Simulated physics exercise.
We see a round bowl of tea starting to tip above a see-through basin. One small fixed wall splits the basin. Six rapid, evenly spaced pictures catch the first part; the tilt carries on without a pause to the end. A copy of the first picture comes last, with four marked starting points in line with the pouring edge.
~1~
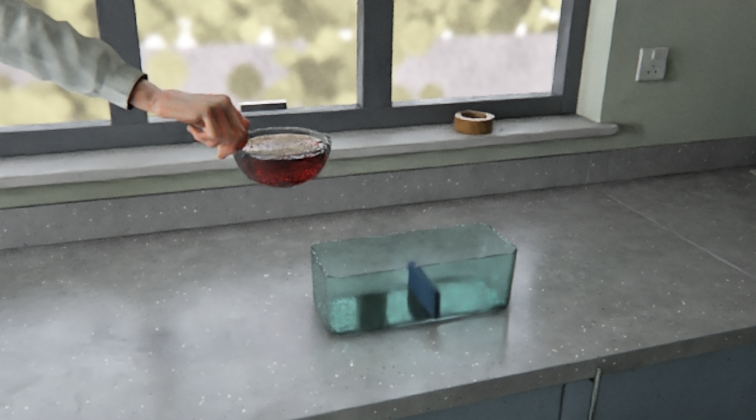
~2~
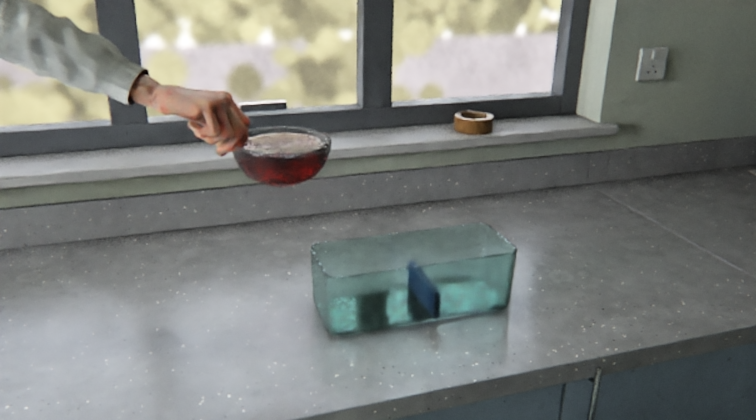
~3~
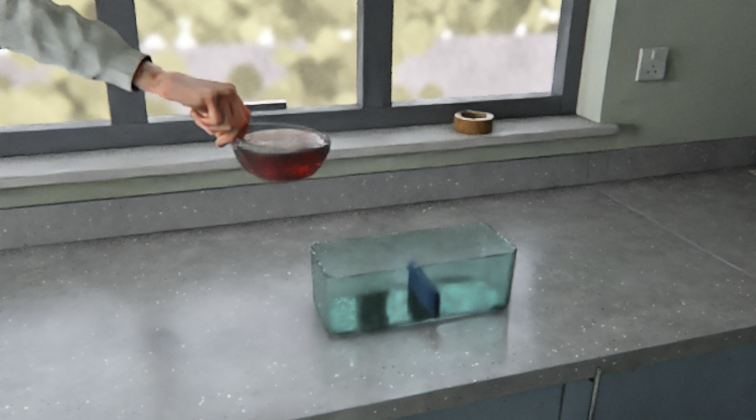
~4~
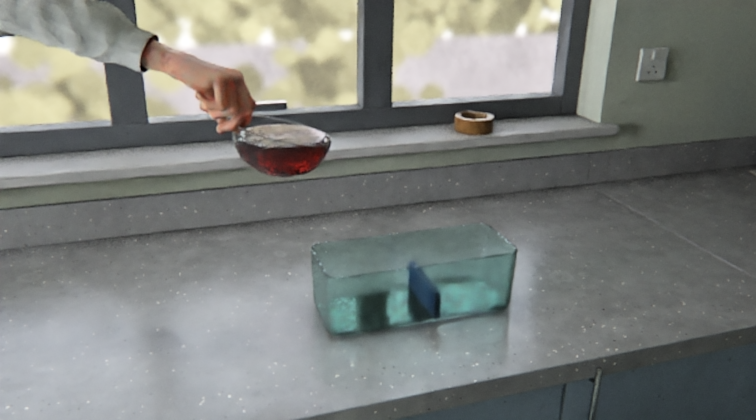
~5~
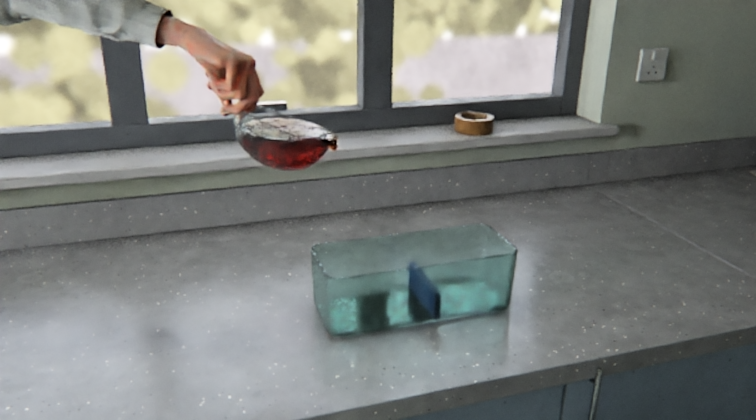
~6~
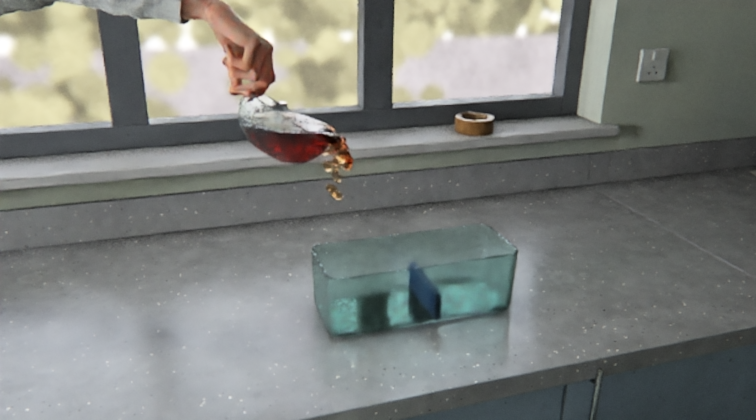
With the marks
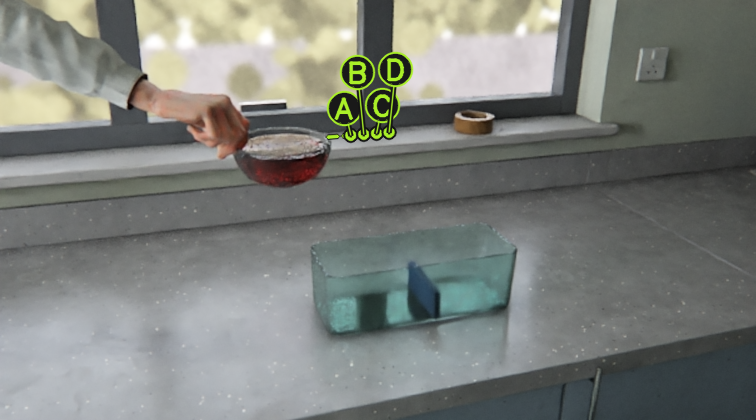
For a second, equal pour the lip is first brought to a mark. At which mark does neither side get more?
Use place A.
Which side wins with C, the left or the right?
The right one.
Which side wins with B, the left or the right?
The right side.
In lime, A at (350, 135); B at (363, 134); C at (376, 133); D at (389, 132).
For place A, about 52 % ends left of the wall and 44 % right of it; 3 % is lost outside.
For place B, about 26 % ends left of the wall and 71 % right of it; 3 % is lost outside.
For place C, about 13 % ends left of the wall and 84 % right of it; 3 % is lost outside.
For place D, about 8 % ends left of the wall and 89 % right of it.
